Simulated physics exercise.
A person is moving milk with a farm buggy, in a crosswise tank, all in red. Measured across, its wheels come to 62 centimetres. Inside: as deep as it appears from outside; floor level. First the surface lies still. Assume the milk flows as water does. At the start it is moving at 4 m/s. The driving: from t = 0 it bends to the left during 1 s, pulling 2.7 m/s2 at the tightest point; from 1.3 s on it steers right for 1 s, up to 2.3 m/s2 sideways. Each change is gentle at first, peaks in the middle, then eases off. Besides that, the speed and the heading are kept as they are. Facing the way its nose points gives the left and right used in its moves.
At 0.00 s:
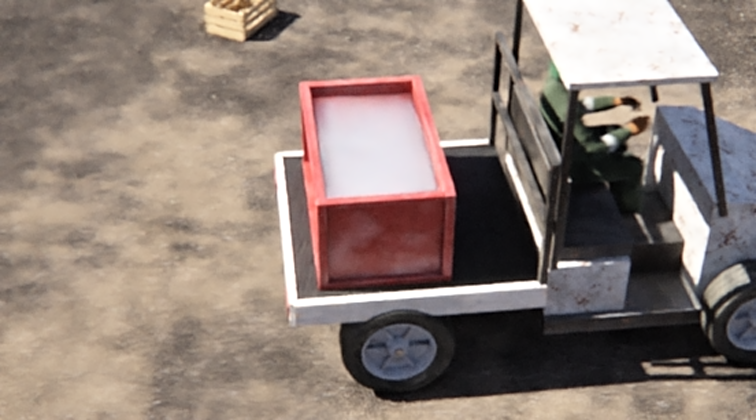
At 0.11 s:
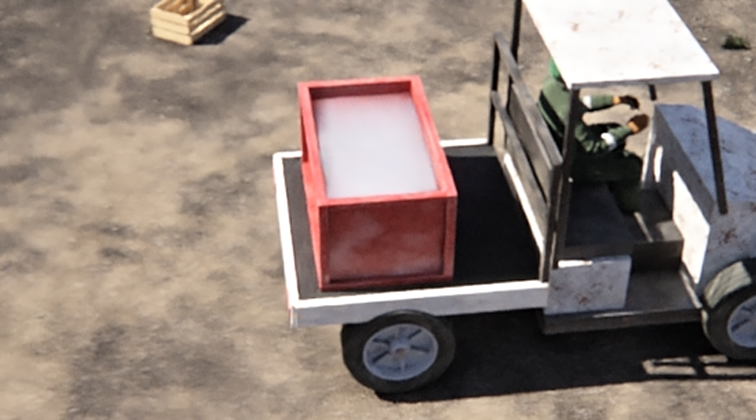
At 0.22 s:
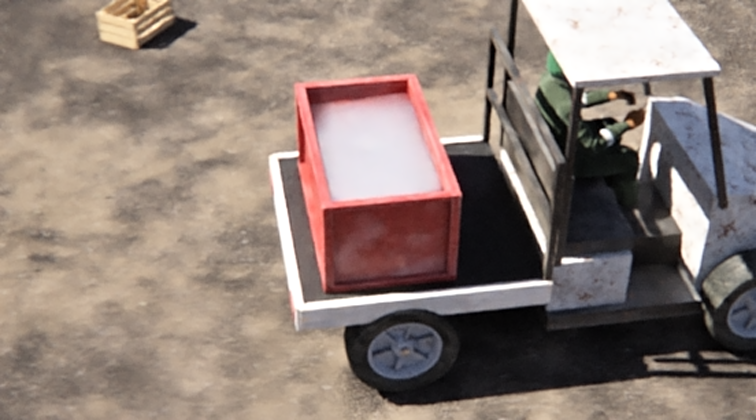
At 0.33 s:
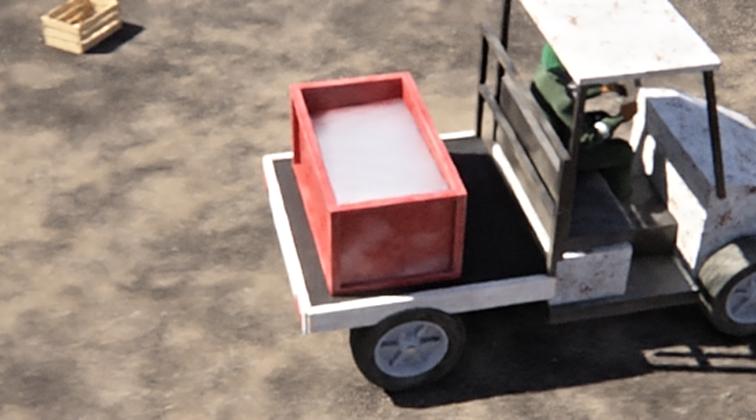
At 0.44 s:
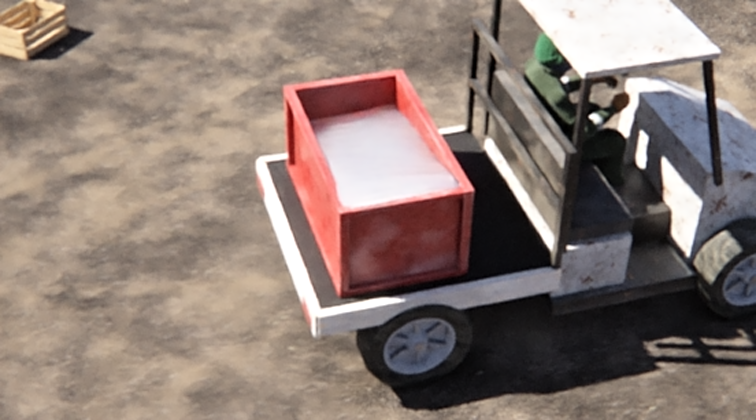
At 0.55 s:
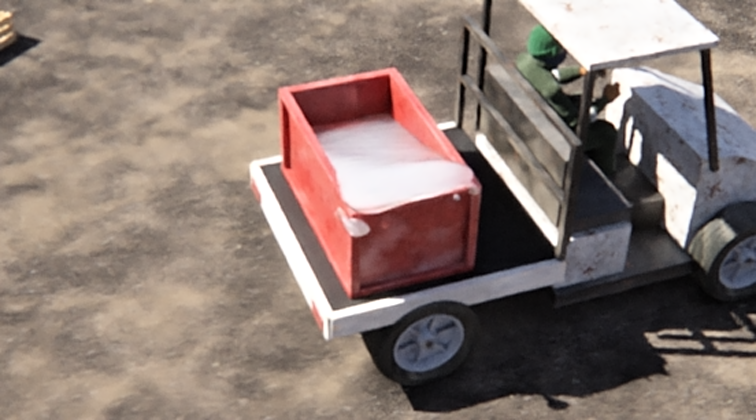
The clip opens on a driver in green steering a white farm buggy with a red tank of flat, white liquid on its bed. As the buggy angles away, a wooden crate slides out of view at left, and the liquid tilts, rising toward the tank's near side and lapping over its rim.
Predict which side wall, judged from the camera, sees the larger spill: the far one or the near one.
The larger spill goes over the near wall.
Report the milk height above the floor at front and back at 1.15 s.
I'd say some 42 centimetres in front and some 40 centimetres behind.
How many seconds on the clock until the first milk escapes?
0.8 s.
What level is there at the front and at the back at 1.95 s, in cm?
About 36 cm in front and 34 cm behind.
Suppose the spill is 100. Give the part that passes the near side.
Share: Near 60%.
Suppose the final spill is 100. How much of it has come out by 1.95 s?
Close to 90 in a hundred.
After 1.15 s front 42 cm, middle 40 cm, back 41 cm above the floor; the loss stands at 11 per cent, over the near side, a little elsewhere.
After 1.95 s front 36 cm, middle 37 cm, back 34 cm above the floor; the loss stands at 15 per cent, over the near side, a little elsewhere.
After 2.85 s front 34 cm, middle 37 cm, back 35 cm above the floor; the loss stands at 16 per cent, over the near side, a little elsewhere.
After 5.28 s the loss stands at 17 per cent, over the near side and the far side, a little elsewhere; the far side has passed 3 per cent and the near side 10.
